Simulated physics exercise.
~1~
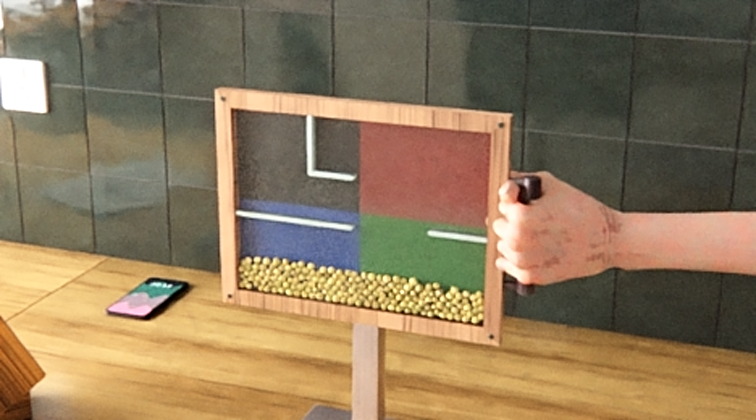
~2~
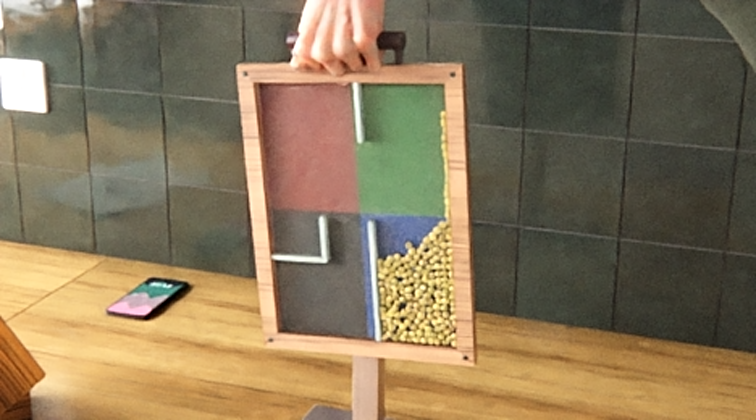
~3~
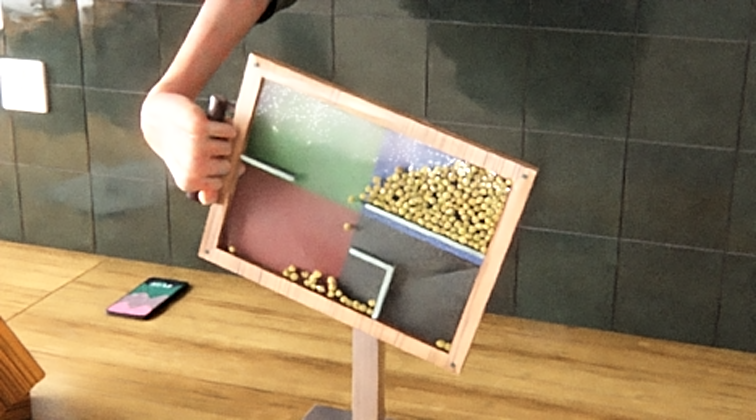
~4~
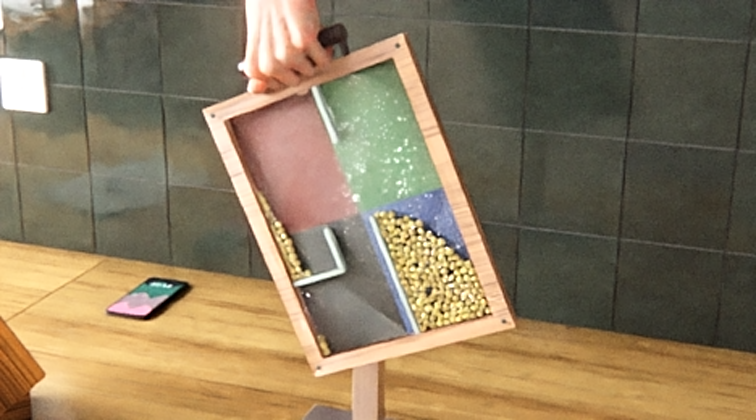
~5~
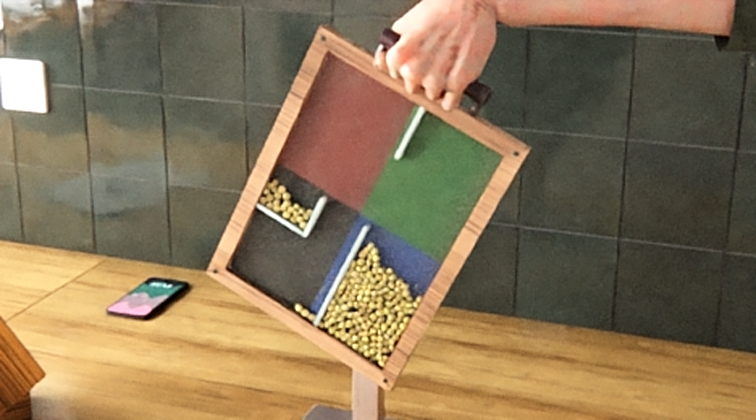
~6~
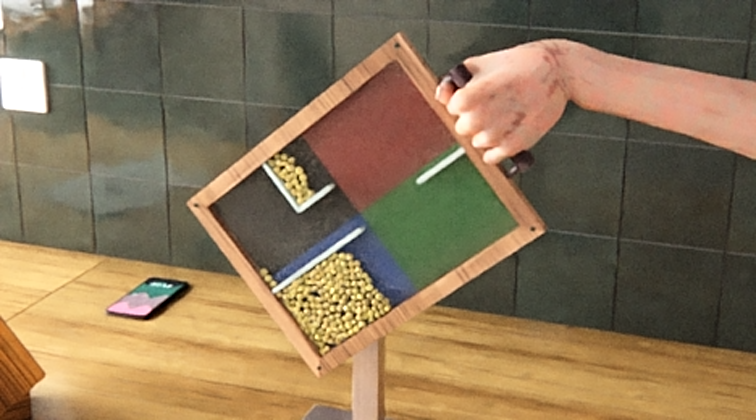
A hand turns a framed case of beans anticlockwise, then partway back, leaving most in blue.
